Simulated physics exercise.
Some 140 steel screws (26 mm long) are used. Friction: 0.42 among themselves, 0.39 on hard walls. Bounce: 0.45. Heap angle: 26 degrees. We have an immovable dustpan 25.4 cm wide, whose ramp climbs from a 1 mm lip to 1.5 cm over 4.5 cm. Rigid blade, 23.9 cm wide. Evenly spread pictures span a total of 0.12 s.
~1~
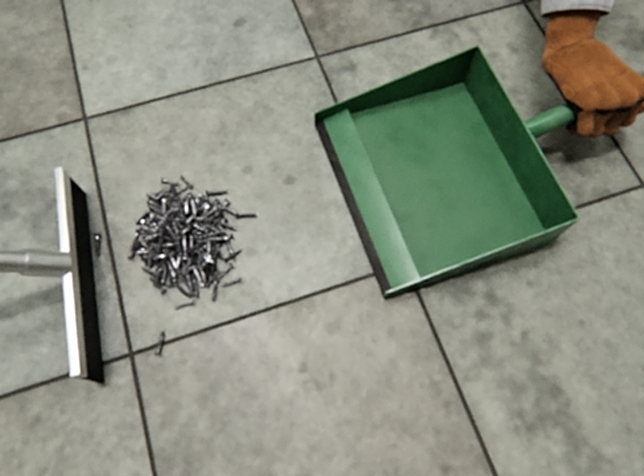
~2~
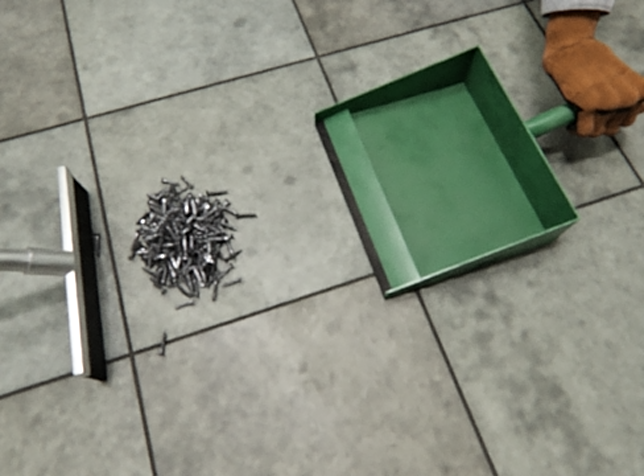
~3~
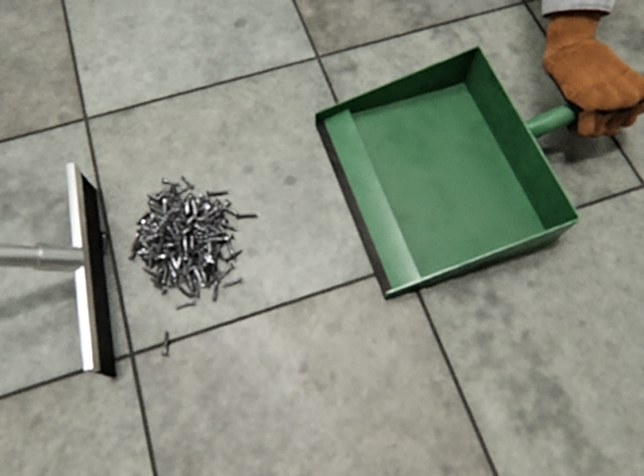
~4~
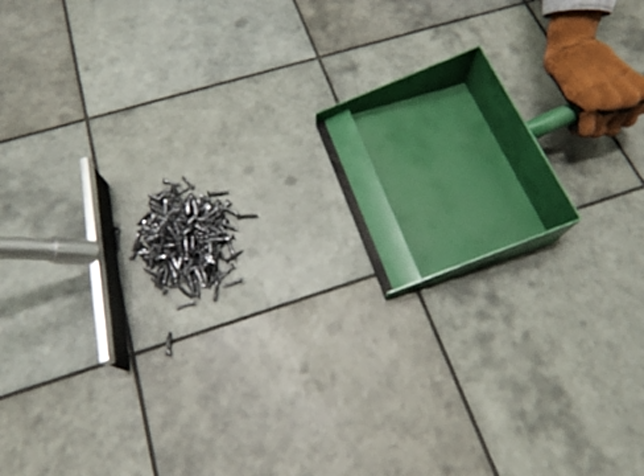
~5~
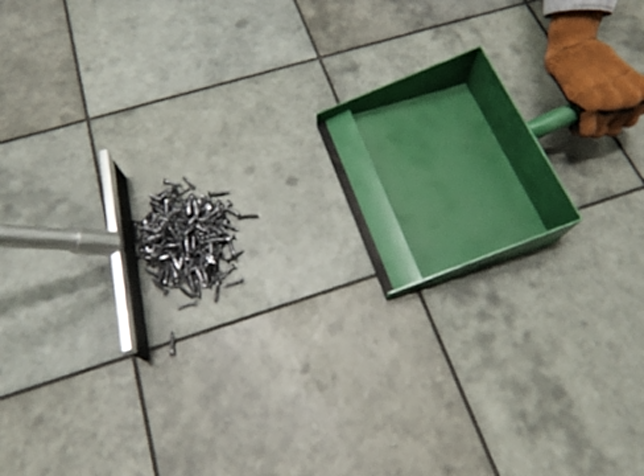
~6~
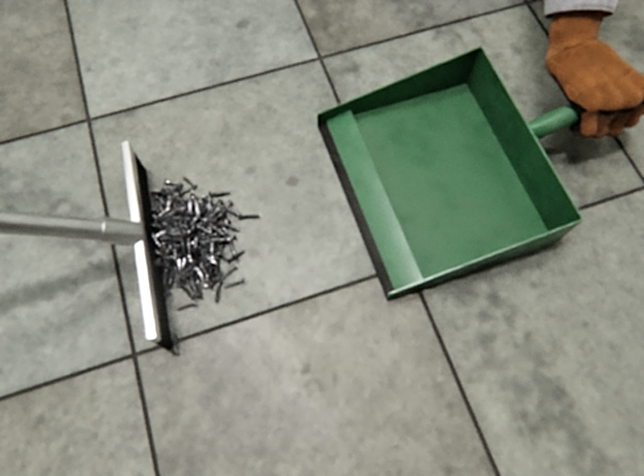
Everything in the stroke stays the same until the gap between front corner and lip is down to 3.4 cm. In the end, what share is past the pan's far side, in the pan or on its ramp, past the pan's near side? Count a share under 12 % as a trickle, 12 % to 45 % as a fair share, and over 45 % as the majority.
At the end, far side: Not many; pan: The biggest share; near side: Not many.
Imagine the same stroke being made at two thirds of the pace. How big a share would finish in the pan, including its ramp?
Share: Close to 30 %.
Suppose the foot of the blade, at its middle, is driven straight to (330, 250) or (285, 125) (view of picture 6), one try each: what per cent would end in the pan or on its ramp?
About 65 % and 30 %.
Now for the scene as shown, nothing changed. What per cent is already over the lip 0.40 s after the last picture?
About 60 percent.
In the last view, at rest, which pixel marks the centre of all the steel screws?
About (351, 182).
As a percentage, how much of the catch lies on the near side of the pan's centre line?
Roughly 30 per cent.
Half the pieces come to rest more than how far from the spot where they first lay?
22 cm or thereabouts.
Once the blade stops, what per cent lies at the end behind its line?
Close to 0 percent.
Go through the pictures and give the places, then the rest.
In the first picture, blade from (80, 373) to (64, 175), moved 0.0 cm, 0 of the pieces shifted so far; middle of the pieces at (186, 233); pan at (442, 176).
In the second picture, blade from (83, 372) to (66, 174), moved 0.3 cm, 0 of the pieces shifted so far; middle of the pieces at (192, 241).
In the third picture, blade from (93, 367) to (75, 171), moved 1.3 cm, 2 of the pieces shifted so far; middle of the pieces at (192, 241).
In the fourth picture, blade from (108, 360) to (88, 166), moved 2.8 cm, 2 of the pieces shifted so far; middle of the pieces at (193, 242).
In the fifth picture, blade from (130, 349) to (108, 158), moved 5.0 cm, 4 of the pieces shifted so far; middle of the pieces at (194, 242).
In the sixth picture, blade from (154, 337) to (129, 150), moved 7.6 cm, 49 of the pieces shifted so far; middle of the pieces at (196, 242); pan at (445, 177).
Then, 0.11 s after the last picture, middle of the blade 13 cm from the lip; 0 % over the lip, far side 0 %, near side 0 %.
Then, 0.19 s after the last picture, middle of the blade 6 cm from the lip; 0 % over the lip, far side 5 %, near side 0 %.
Then, 0.40 s after the last picture, middle of the blade 4 cm from the lip; 60 % over the lip, far side 5 %, near side 0 %.
In the end, far side 5 %, pan 55 %, near side 0 %, in front of the lip or behind the blade 35 %.
